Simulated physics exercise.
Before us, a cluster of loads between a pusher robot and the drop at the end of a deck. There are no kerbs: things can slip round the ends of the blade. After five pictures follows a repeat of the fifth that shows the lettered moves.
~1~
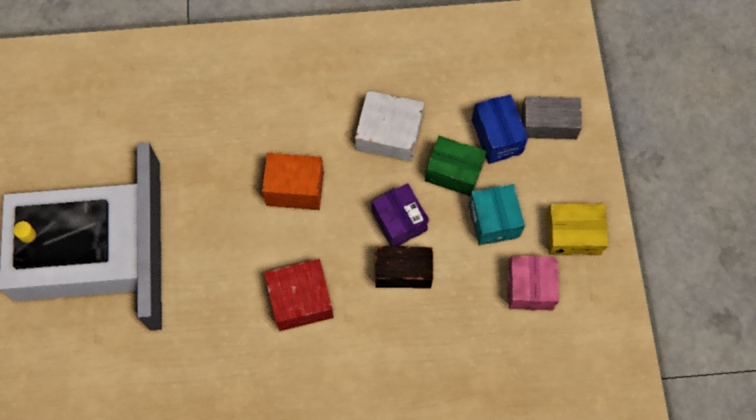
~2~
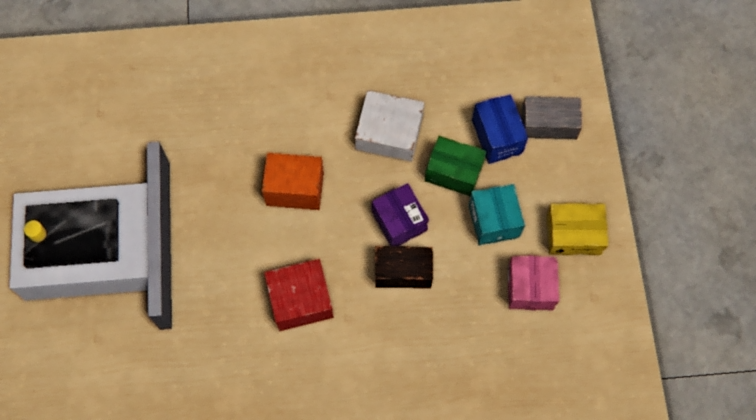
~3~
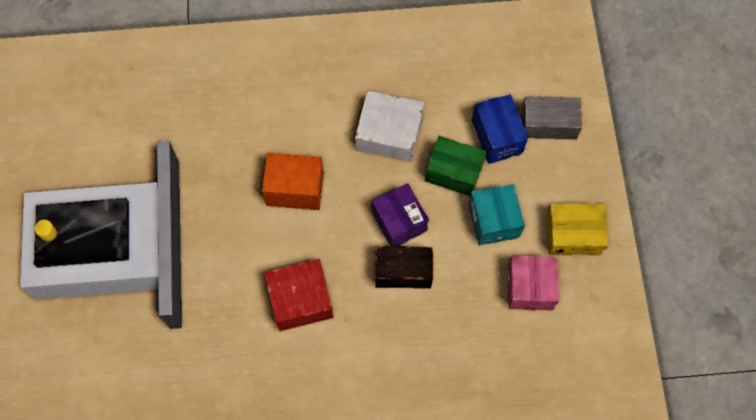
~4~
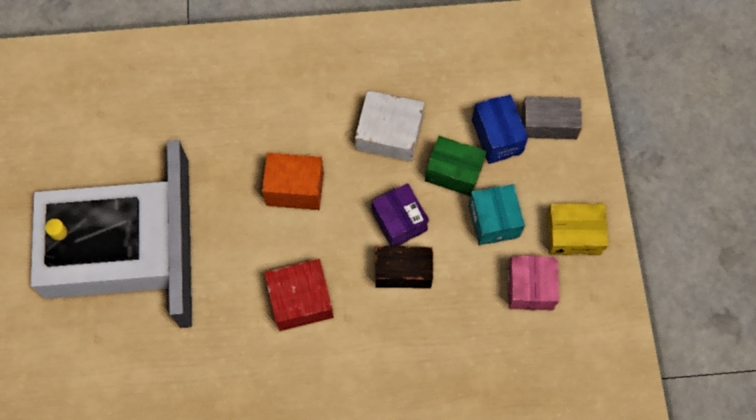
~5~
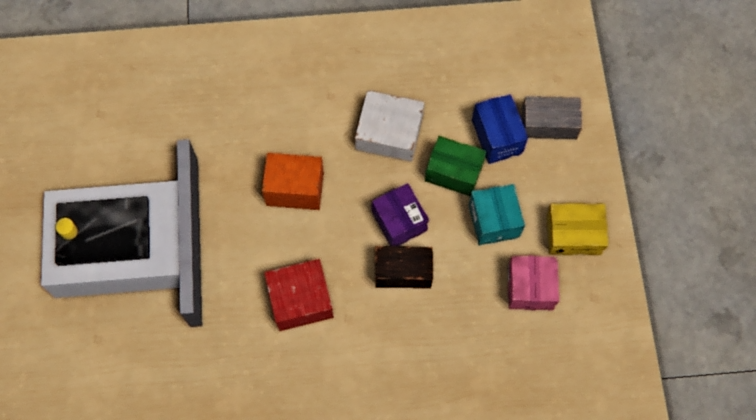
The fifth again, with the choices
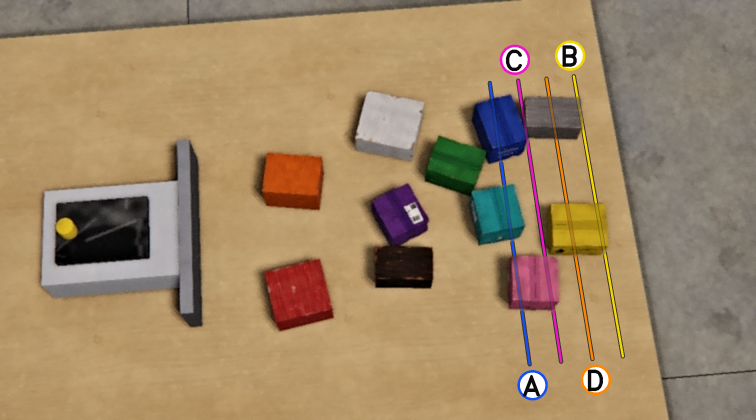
A pusher robot edges slowly right across the wooden deck toward motionless boxes of various colours.
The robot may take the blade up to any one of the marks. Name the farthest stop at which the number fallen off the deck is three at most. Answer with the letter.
At C, and not beyond.
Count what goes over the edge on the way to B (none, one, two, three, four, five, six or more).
In all, five.
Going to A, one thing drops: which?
It is the yellow box.
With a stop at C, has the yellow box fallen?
Yes.
On the copy, A at (509, 216); B at (597, 209); C at (538, 214); D at (568, 211).
On C. First, robot (239, 219); red crate (355, 293); black crate (410, 266).
Then, robot (366, 209); yellow box (583, 227); grey crate (555, 112).
Finally, robot (467, 201); yellow box over the edge; black crate (631, 243); one fallen.
By contrast, A is within the limit but short; B drops five; D drops five.
